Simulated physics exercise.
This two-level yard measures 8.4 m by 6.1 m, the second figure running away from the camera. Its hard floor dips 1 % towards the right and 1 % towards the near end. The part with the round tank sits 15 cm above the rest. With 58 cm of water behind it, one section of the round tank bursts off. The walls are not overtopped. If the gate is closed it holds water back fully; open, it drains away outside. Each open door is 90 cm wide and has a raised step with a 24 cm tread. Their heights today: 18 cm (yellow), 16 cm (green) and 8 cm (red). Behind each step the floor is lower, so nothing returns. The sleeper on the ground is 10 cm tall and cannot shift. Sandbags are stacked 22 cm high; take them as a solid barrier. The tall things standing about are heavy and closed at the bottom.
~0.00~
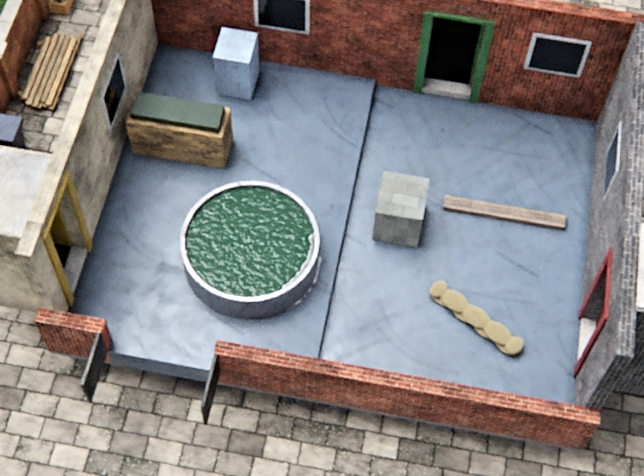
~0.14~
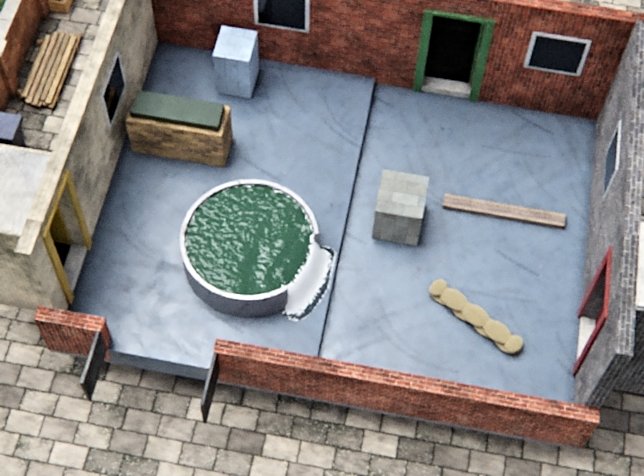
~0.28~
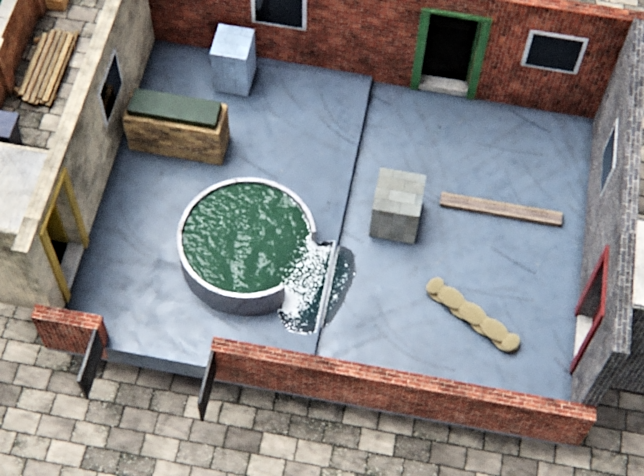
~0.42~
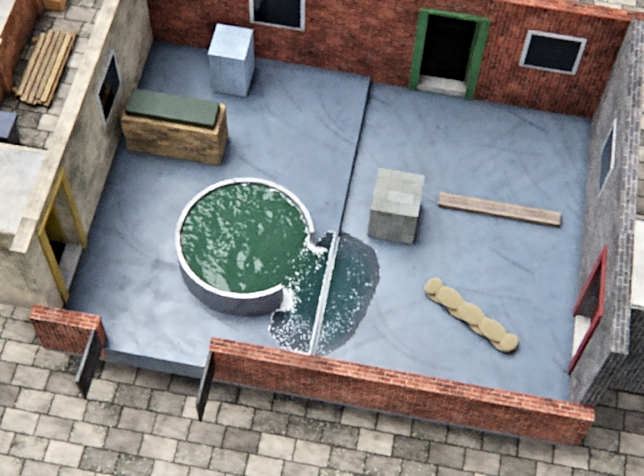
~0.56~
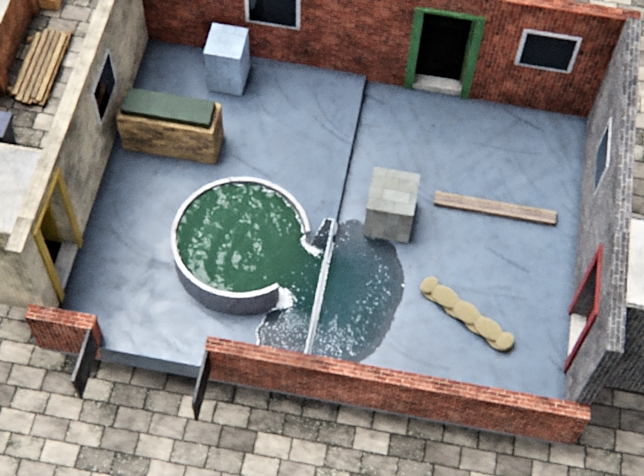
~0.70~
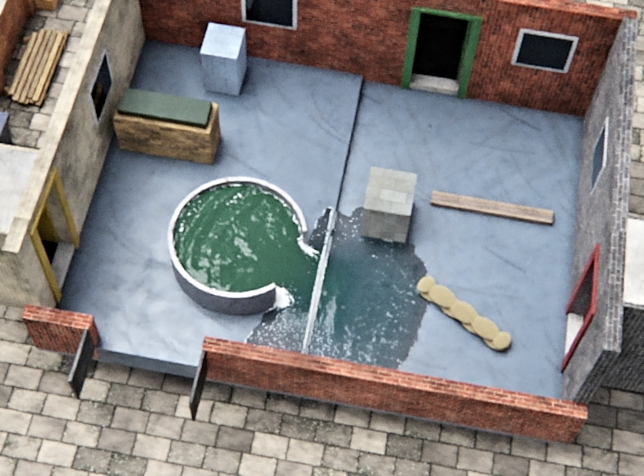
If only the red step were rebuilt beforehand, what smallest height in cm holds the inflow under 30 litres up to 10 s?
Some 12.5 cm above the ground.
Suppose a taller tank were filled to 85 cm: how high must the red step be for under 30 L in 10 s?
Then roughly 20 cm.
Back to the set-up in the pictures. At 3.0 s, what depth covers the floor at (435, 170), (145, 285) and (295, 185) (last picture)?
About 0, 0 and 0 cm.
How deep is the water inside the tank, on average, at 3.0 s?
Roughly 23 cm on average.
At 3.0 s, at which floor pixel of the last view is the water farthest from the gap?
At about (574, 179).
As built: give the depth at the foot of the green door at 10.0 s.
Some 4.5 cm.
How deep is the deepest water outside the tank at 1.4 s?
About 26 cm.
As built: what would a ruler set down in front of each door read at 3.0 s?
In cm: Yellow 0, green 0, red 14.
After 1.4 s water covers 20 % of the floor, deepest (26 cm) near (307, 281); it has not reached the red door.
After 3.0 s water covers 30 % of the floor, deepest (44 cm) near (554, 411); 14 cm at the red door, 1 litre in over its 8 cm step.
After 10.0 s water covers 55 % of the floor, deepest (14 cm) near (553, 421); 12 cm at the red door, 118 litres in over its 8 cm step.
At the red door as built, the water arrived by 2.4 s and peaked near 15 cm at 4.2 s.
Run again over the same 10 s with other heights there, 69 litres in over 10 cm, 17 litres over 14 cm. The limit of 30 litres is kept from about 12.5 cm up.
